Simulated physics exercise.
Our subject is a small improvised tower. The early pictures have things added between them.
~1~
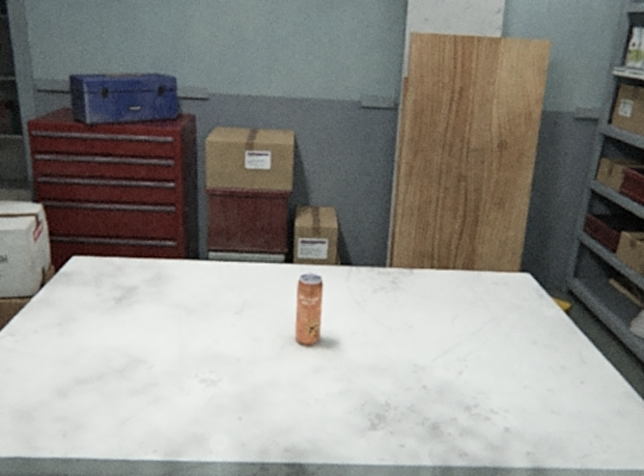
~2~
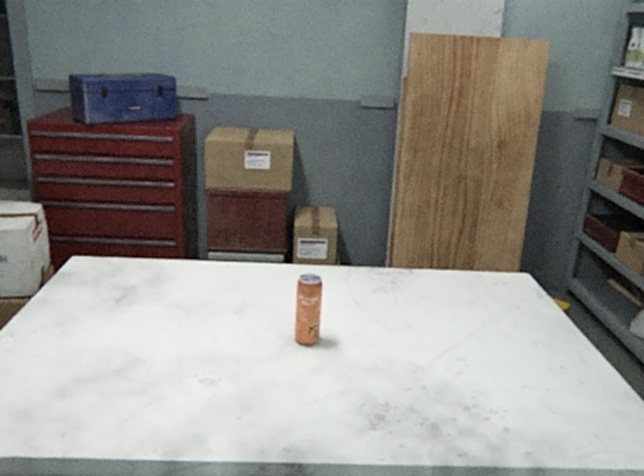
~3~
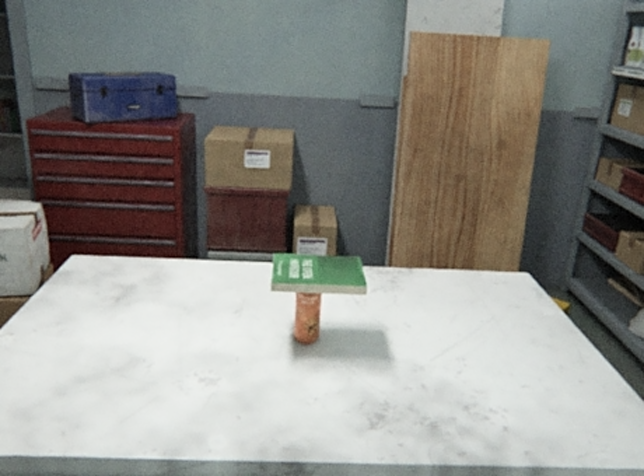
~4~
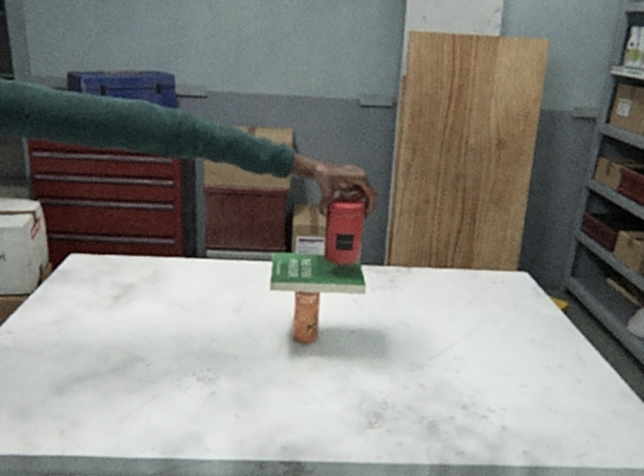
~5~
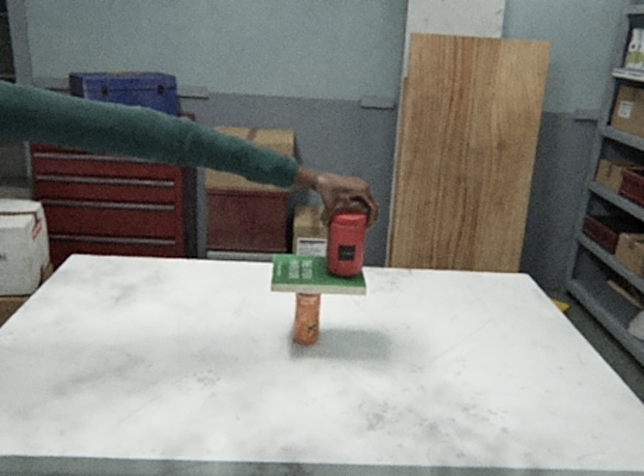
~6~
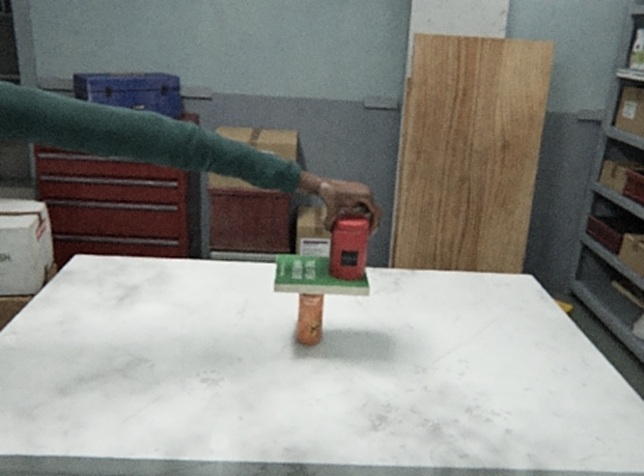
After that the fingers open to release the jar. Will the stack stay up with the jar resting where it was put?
It does not stay steady.
Then, 0.40 s past the last view, red jar now fallen; green book rocked 69° from its first pose.
Then, 0.50 s past the last view, green book now fallen.
Then, 0.60 s past the last view, things are still on the move.
Then, 1.00 s past the last view, as before.
Finally, fallen, green book and red jar; orange can still in place. The stack loses its balance.
